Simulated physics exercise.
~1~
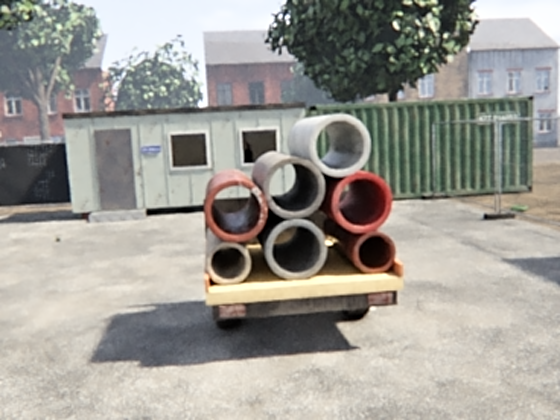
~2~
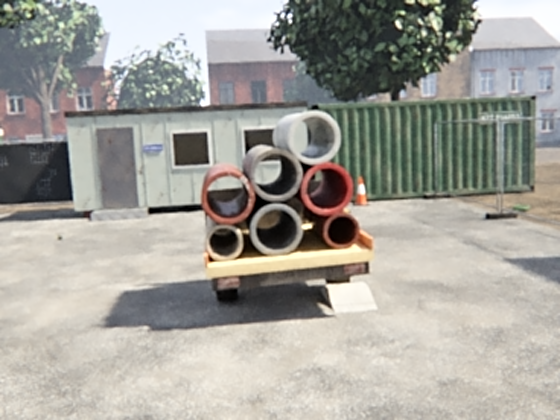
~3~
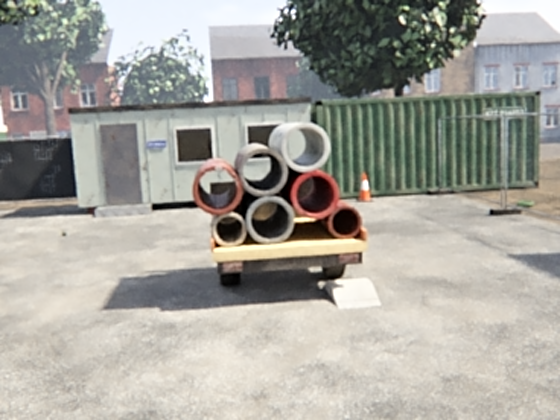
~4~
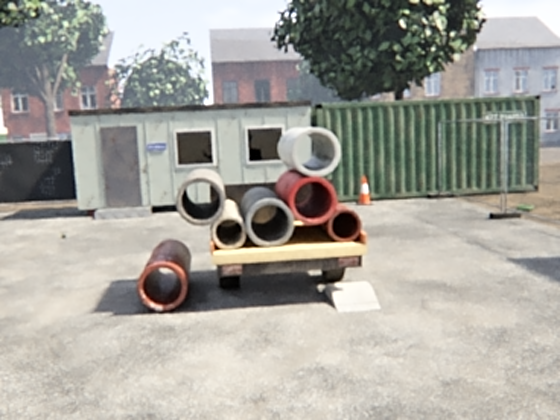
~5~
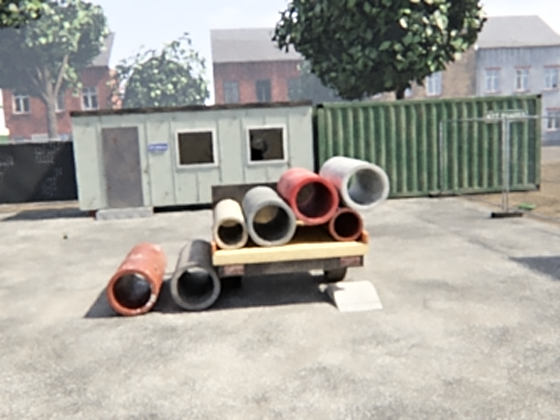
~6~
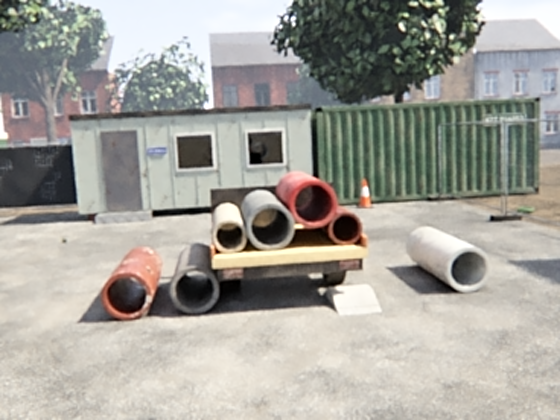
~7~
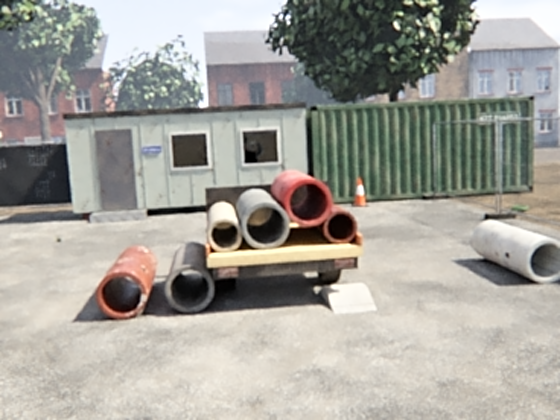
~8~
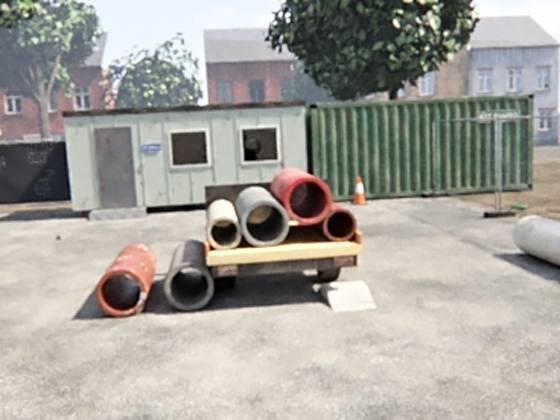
In this clip, a low trailer stacked with concrete pipes rolls over a small ramp and stops. A reddish pipe and then a grey one fall off the left side, a pale one drops off the right and rolls away, and four stay aboard, including a red one resting on others.
